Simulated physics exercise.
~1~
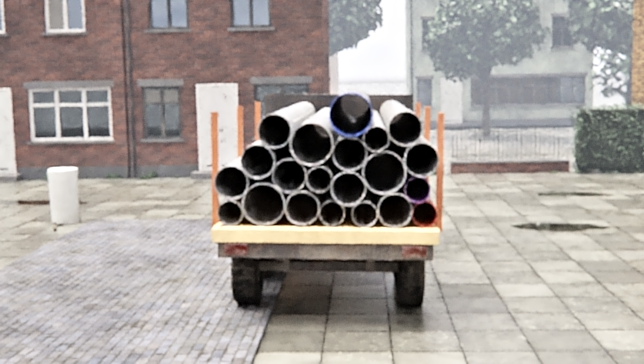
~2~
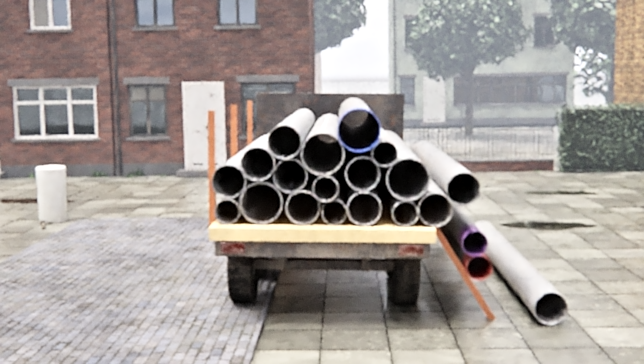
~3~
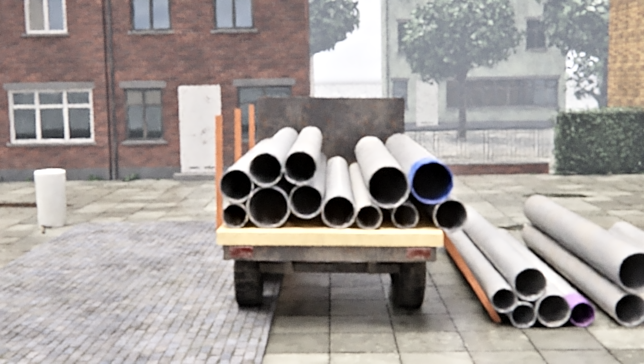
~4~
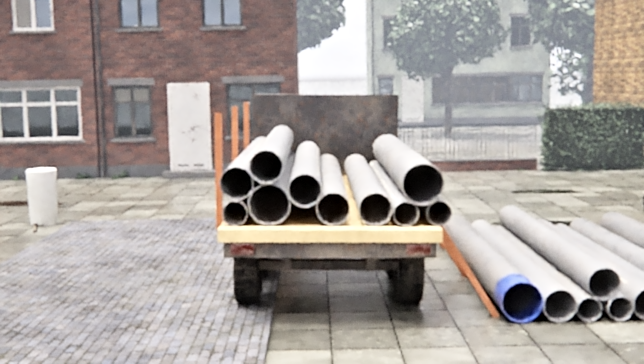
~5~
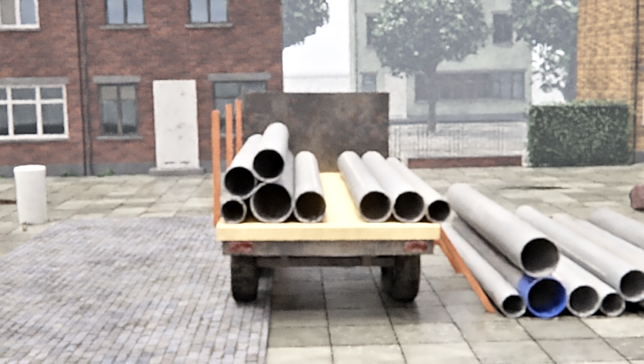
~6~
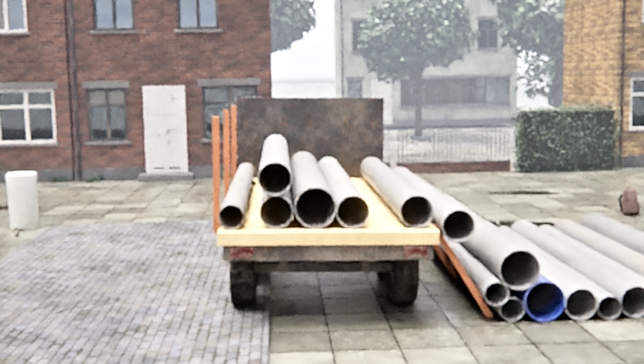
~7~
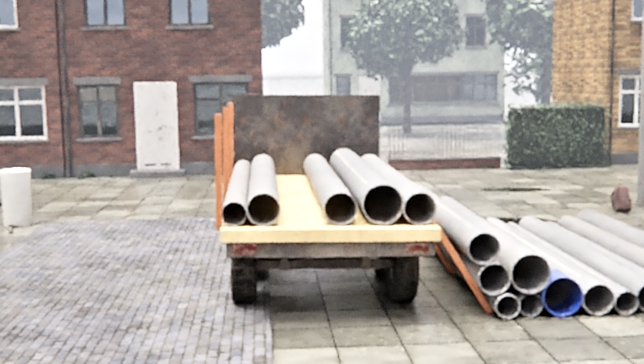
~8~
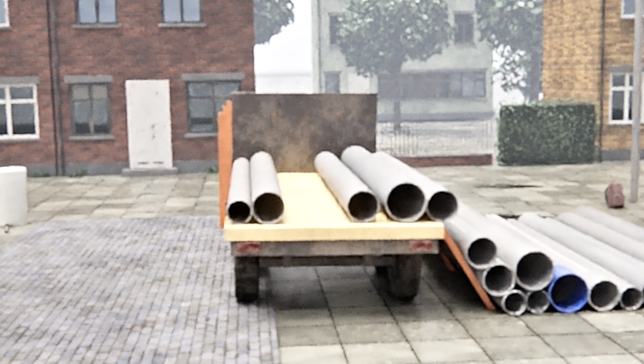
In a paved square, stacked pipes spilling off the right side of a parked trailer, a few grey ones staying on its deck.
